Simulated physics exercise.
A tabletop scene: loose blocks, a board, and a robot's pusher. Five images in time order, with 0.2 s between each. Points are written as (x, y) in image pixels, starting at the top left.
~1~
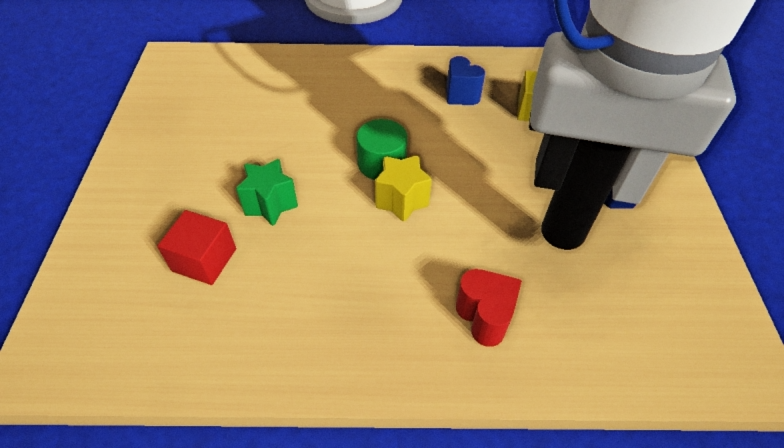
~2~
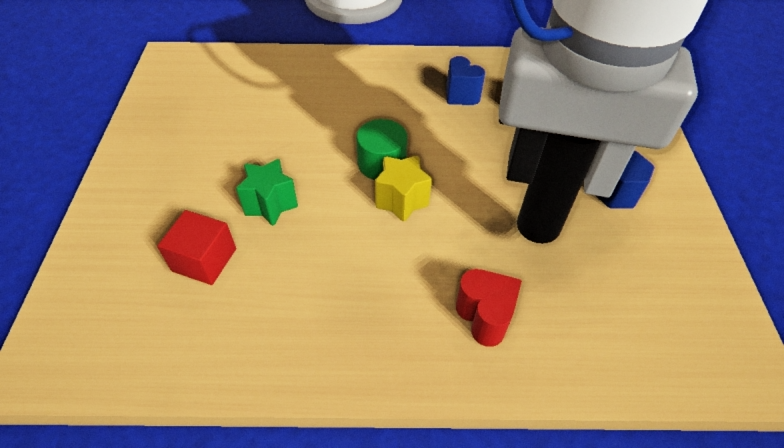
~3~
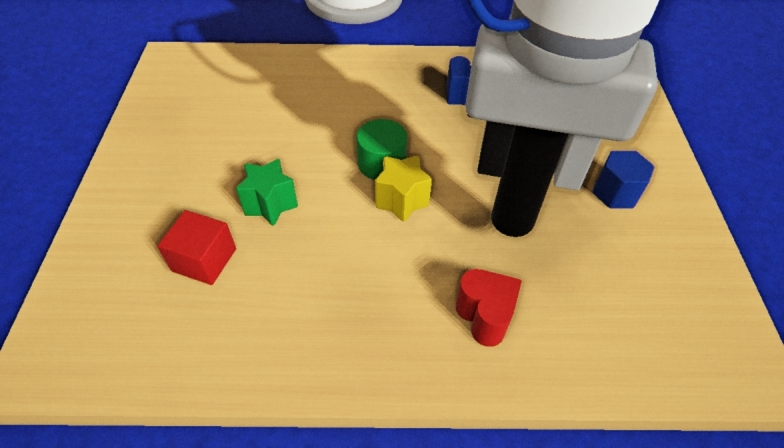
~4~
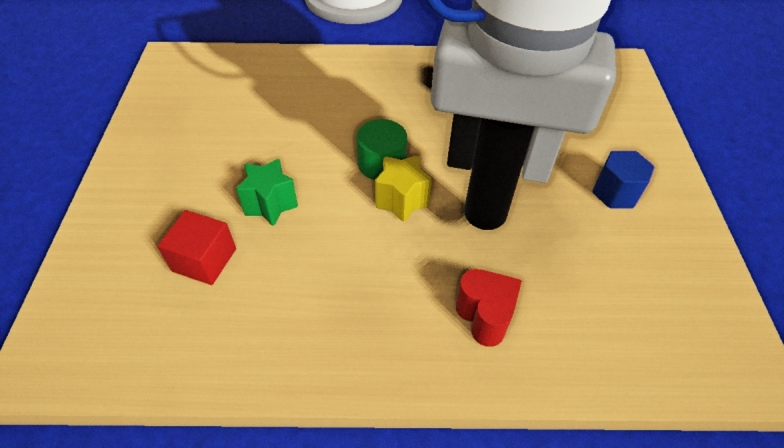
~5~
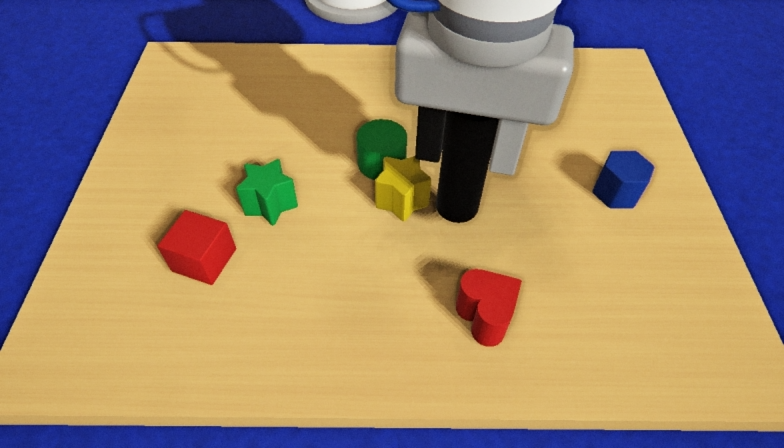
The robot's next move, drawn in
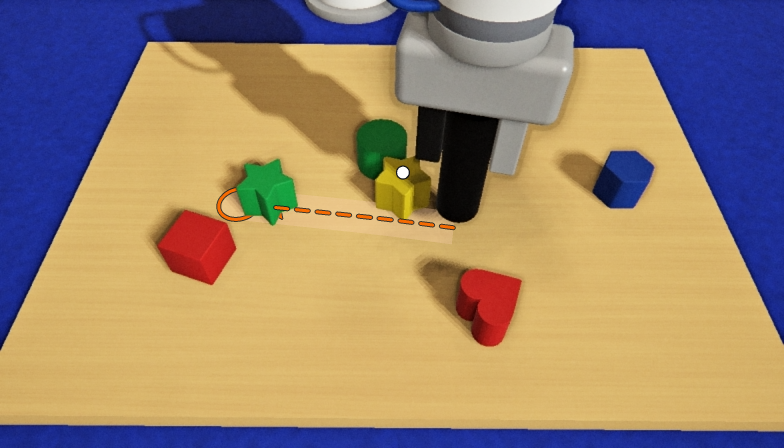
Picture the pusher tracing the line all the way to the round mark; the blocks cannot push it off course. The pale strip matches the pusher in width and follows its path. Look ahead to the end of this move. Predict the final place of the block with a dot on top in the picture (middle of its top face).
About (344, 157).
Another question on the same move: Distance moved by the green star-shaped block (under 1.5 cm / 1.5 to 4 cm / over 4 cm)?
Upwards of 4 cm.
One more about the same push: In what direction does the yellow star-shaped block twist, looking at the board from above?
Looking from above, the answer is clockwise.
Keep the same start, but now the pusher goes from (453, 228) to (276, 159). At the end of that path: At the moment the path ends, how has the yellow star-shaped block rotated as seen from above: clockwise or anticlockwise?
Rotates clockwise.
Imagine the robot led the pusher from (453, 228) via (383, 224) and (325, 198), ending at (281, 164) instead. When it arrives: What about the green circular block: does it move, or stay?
It ends up somewhere else.
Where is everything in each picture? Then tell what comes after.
The first frame shows lower end of the pusher (562, 234), tops of blocks, red four-sided block (192, 234), green star-shaped block (264, 177), green circular block (382, 135), yellow star-shaped block (403, 173).
The second frame shows pusher (538, 228), blocks as before.
The third frame shows pusher (512, 221), blocks as before.
The fourth frame shows pusher (485, 215), blocks as before.
The fifth frame shows pusher (457, 208), red four-sided block (192, 234), green star-shaped block (264, 177), green circular block (382, 135), yellow star-shaped block (403, 173).
The drawn path runs from (453, 228) to (239, 204); the dot is on the yellow star-shaped block.
The first path, step by step. One third of the way, pusher (380, 199); green circular block (379, 131); yellow star-shaped block (366, 163), turned 20° clockwise.
Two thirds of the way, pusher (305, 191); green star-shaped block (256, 176); green circular block (379, 131); yellow star-shaped block (344, 157), turned 60° clockwise.
At the end, pusher (232, 183); red four-sided block not moved; green star-shaped block (182, 170); green circular block (379, 131); yellow star-shaped block (344, 157), turned 60° clockwise.
